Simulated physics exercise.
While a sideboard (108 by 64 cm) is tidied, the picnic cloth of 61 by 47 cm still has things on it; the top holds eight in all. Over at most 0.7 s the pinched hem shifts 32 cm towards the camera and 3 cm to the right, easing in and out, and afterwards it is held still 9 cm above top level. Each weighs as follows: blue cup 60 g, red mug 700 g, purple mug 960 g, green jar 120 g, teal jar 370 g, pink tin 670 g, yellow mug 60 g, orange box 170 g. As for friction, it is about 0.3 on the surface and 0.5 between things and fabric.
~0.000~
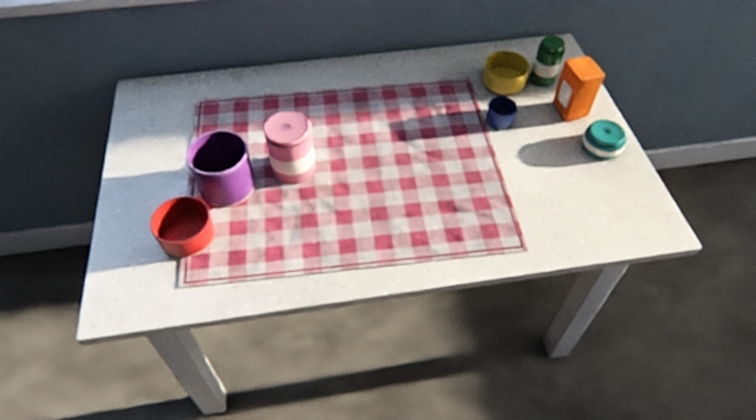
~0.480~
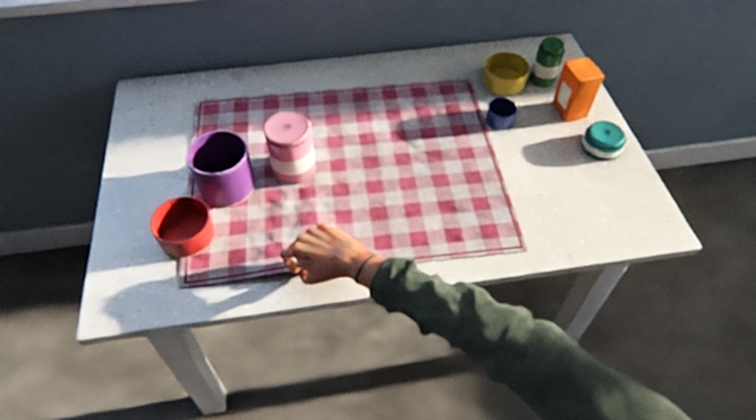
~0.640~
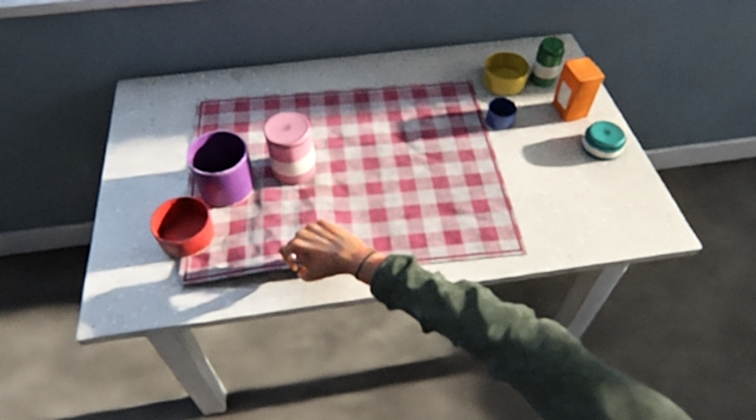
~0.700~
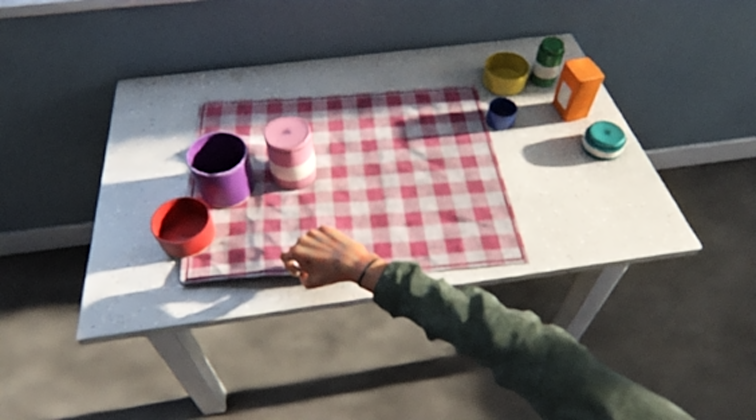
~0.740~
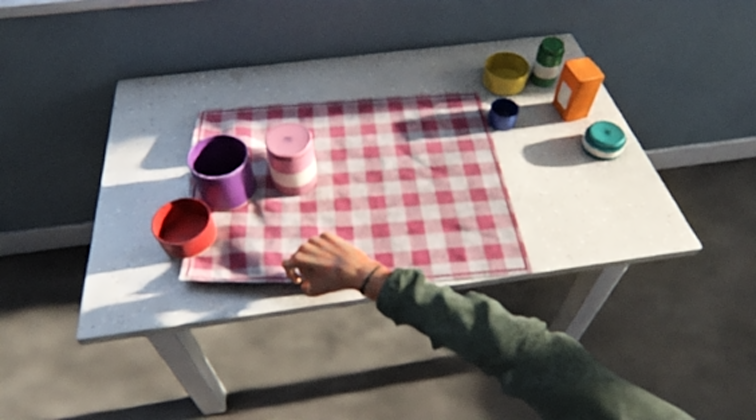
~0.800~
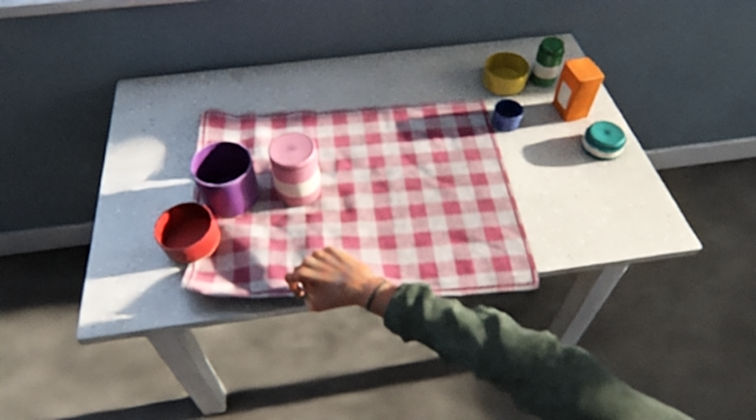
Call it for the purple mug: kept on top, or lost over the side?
Lost over the side.
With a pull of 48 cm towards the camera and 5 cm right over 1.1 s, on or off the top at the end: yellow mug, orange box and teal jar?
In that case yellow mug holds on, orange box holds on and teal jar holds on.
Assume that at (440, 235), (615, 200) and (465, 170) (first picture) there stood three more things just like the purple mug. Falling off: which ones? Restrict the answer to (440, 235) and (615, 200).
So the first copy ends up below, while the second copy ends up on top.
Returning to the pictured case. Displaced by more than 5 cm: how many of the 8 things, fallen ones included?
So we're at 3.
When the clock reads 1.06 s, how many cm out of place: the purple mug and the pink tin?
About: Purple mug 20 cm, pink tin 20 cm.
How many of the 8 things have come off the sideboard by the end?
Total: 2.
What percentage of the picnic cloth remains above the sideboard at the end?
Near 0 in a hundred.
At 0.9 s, 80 % of the picnic cloth is still over the top; purple mug 9 cm off its start, pink tin lifted 8 cm, red mug 6 cm off its start.
At 1.1 s, 60 % of the picnic cloth is still over the top; purple mug 20 cm off its start, pink tin lifted 5 cm, red mug 10 cm off its start.
At 1.2 s, 35 % of the picnic cloth is still over the top; purple mug 29 cm off its start at (270, 277), pink tin lifted 5 cm, red mug 14 cm off its start at (198, 285).
At 1.3 s, 20 % of the picnic cloth is still over the top; purple mug 35 cm off its start, pink tin lifted 5 cm, red mug 15 cm off its start.
At 2.9 s, 0 % of the picnic cloth is still over the top; purple mug over the edge, pink tin over the edge, red mug 15 cm off its start at (198, 288), blue cup 2 cm off its start at (512, 109).
